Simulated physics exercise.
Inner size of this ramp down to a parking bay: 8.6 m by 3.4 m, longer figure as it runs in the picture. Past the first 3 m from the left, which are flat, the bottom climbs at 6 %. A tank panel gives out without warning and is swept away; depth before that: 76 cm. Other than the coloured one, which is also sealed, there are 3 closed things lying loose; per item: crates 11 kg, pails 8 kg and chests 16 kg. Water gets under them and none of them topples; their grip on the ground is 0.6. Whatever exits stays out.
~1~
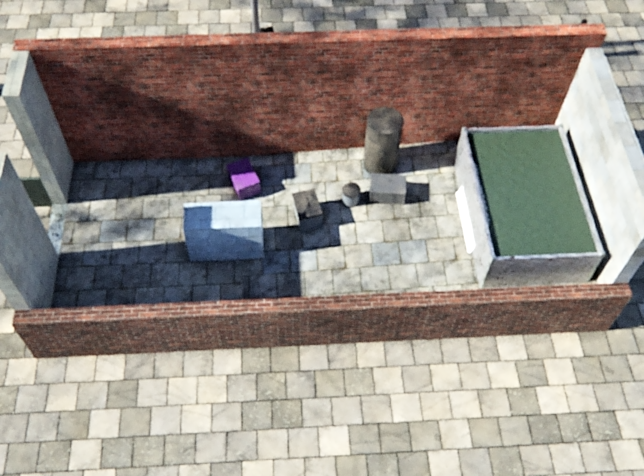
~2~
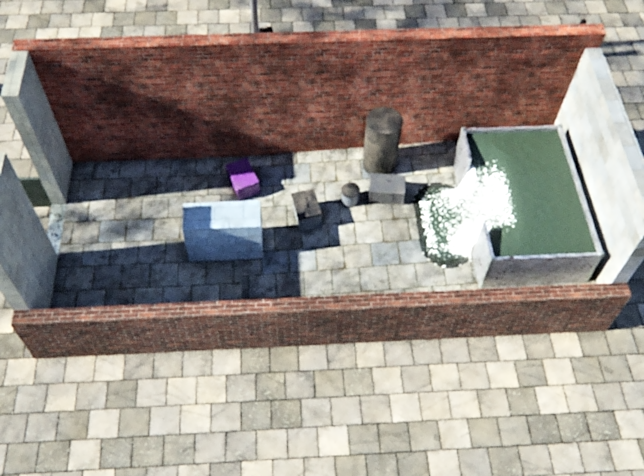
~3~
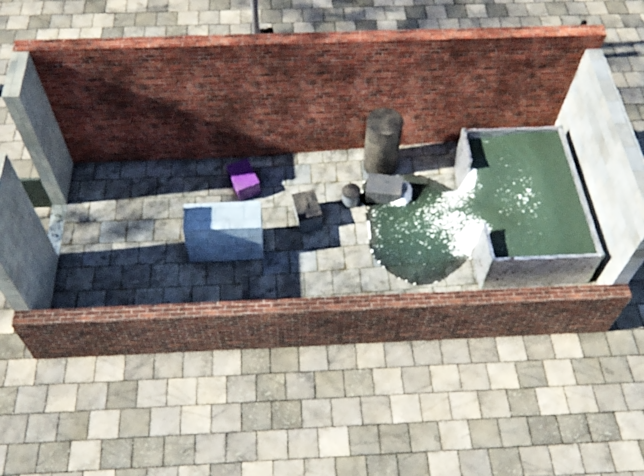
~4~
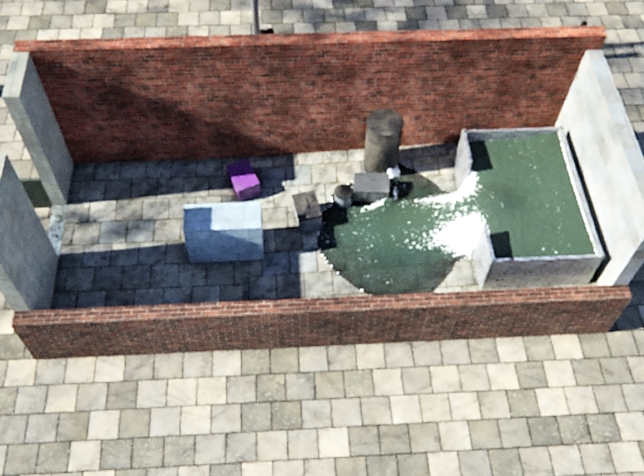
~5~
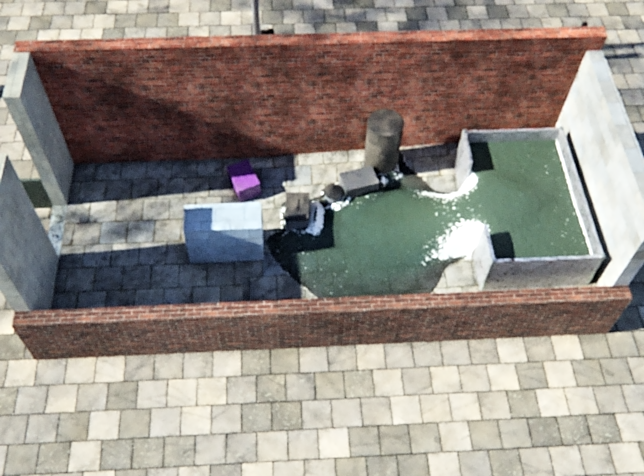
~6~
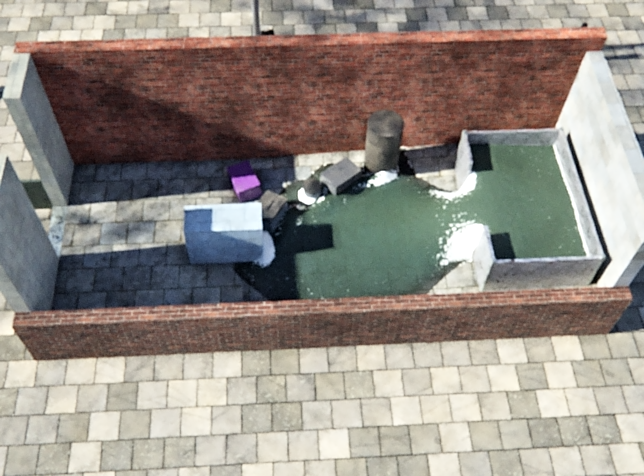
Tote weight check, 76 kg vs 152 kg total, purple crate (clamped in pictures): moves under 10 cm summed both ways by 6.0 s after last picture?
It is going to require the top value.
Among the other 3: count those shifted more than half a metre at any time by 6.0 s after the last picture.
3.
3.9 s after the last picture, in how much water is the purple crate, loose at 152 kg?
10 cm, roughly.
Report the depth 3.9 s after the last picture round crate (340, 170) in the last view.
I'd say some 11 cm.
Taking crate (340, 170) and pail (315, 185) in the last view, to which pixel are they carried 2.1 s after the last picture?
Approx. (287, 155); approx. (252, 151).
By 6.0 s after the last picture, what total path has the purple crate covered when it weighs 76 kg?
Total path: Roughly 200 cm.
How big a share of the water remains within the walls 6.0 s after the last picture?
About 82 per cent.
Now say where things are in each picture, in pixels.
The purple crate at (244, 173) rests on the ground; water covers 4.1 m2; 0 of 4 have shifted, in the first picture.
The purple crate at (243, 173), on the bottom; water covers 5.3 m2; 0 of 4 have shifted, in the second picture.
The purple crate at (244, 174), on the bottom; 6.8 m2 under water; 1 of 4 have shifted, in the third picture.
The purple crate at (244, 175) rests on the ground; water covers 8.6 m2; 2 of 4 have shifted, in the fourth picture.
The purple crate at (244, 175), on the bottom; 10.4 m2 under water; 3 of 4 have shifted, in the fifth picture.
The purple crate at (244, 176) rests on the ground; 12.7 m2 under water; 3 of 4 have shifted, in the sixth picture.
Then, 0.4 s after the last picture the purple crate would be 2 cm from its start with 76 kg and 0 cm from its start with 152 kg; 6 cm of water round it then.
Then, 2.1 s after the last picture the purple crate would be 160 cm from its start with 76 kg and 1 cm from its start with 152 kg; 13 cm of water round it then.
Then, 3.9 s after the last picture the purple crate would be 178 cm from its start with 76 kg and 1 cm from its start with 152 kg; 10 cm of water round it then.
Then, 6.0 s after the last picture the purple crate would be 178 cm from its start with 76 kg and 1 cm from its start with 152 kg; 18 cm of water round it then.
